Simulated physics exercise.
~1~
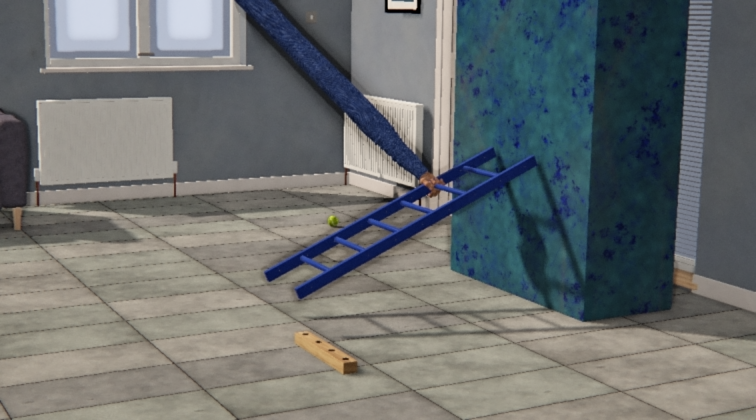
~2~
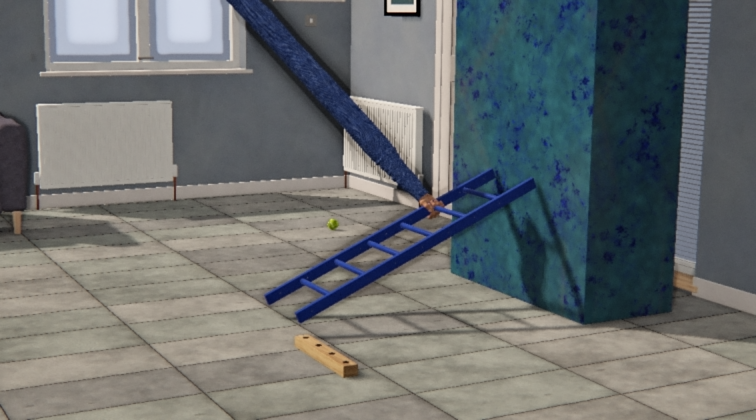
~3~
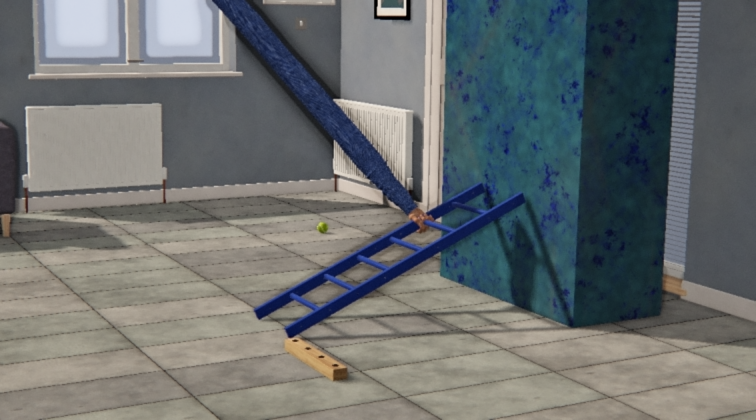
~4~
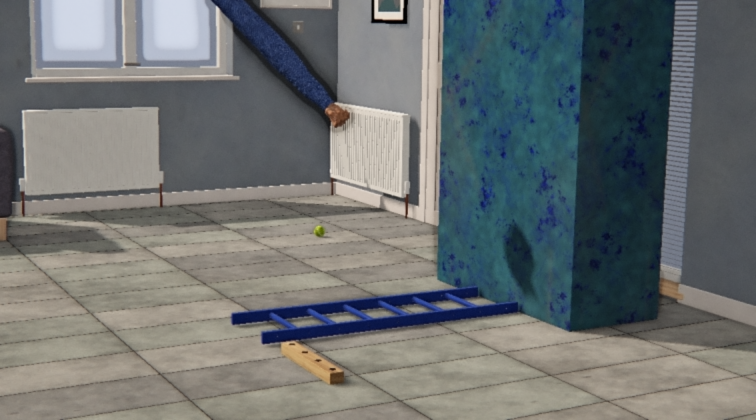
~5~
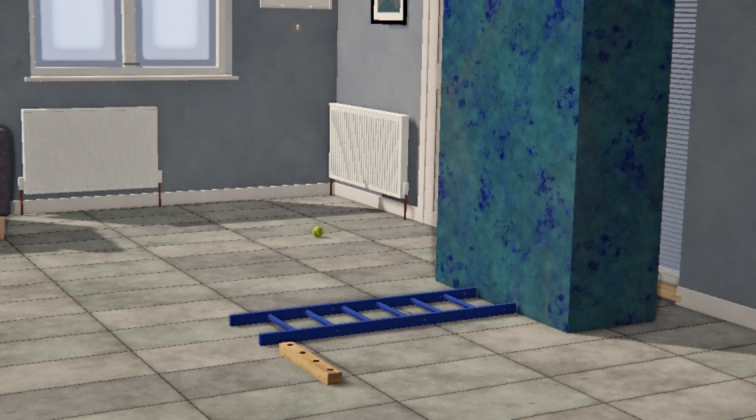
Living room, a blue-sleeved arm lowering a blue ladder-like gate against a teal column, letting go, the gate dropping flat on the floor.
